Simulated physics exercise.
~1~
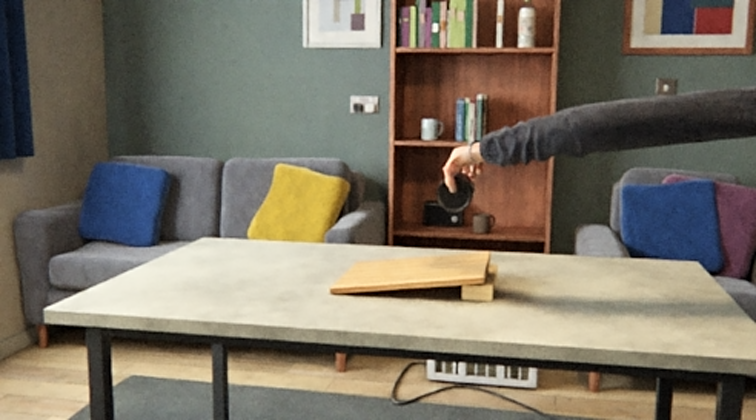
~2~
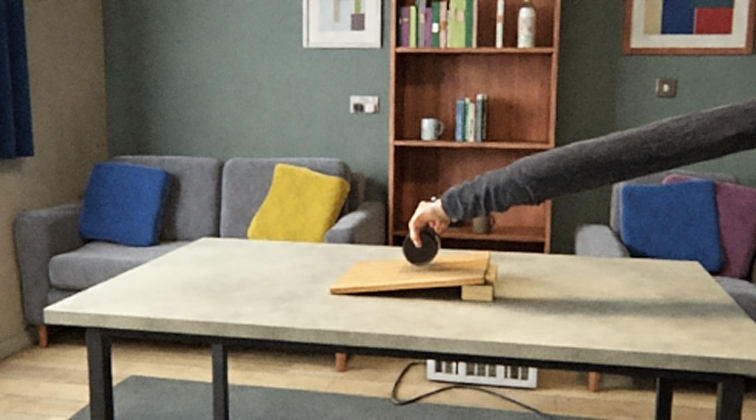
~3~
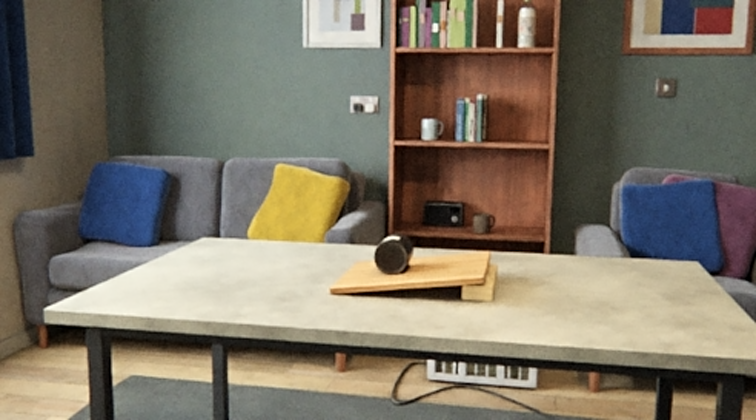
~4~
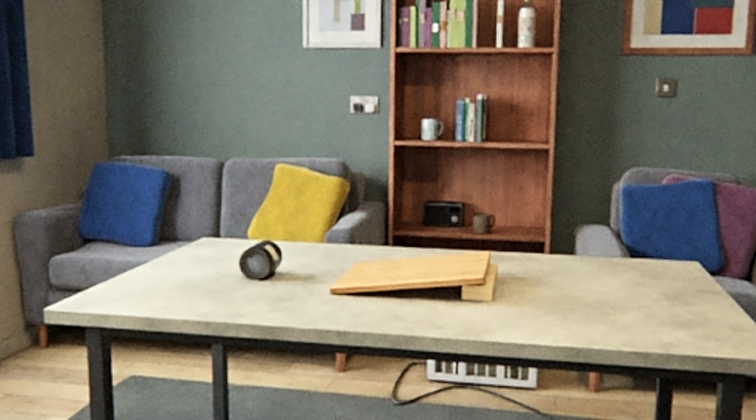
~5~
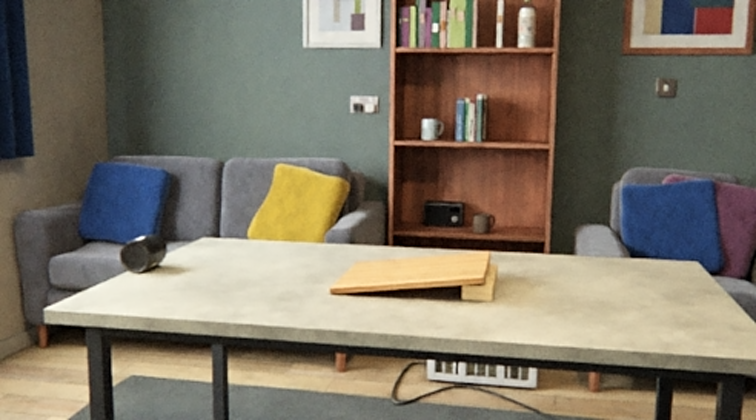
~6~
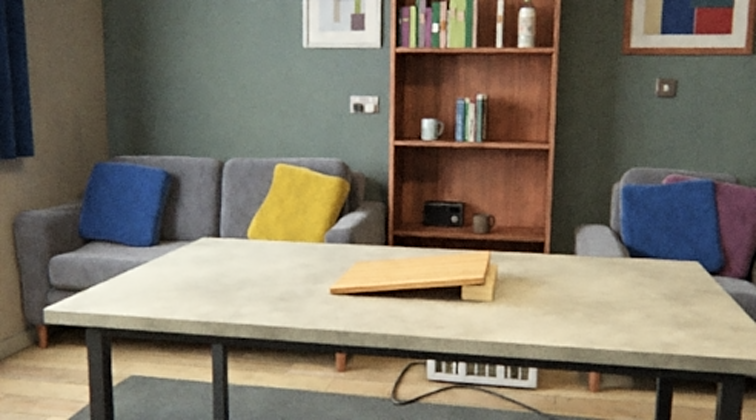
A black jar, held on its side by a hand reaching in from the right, is lowered onto a tan board propped up on a small block. The board rests on a pale grey table, seen by a still camera in a living room with grey sofas, blue and yellow cushions and a wooden bookcase behind. The hand lets go and withdraws, and the jar heads left down the slope. It leaves the board and travels across the tabletop, reaching the far left edge. At the end the jar is out of sight, while the board stays in place.
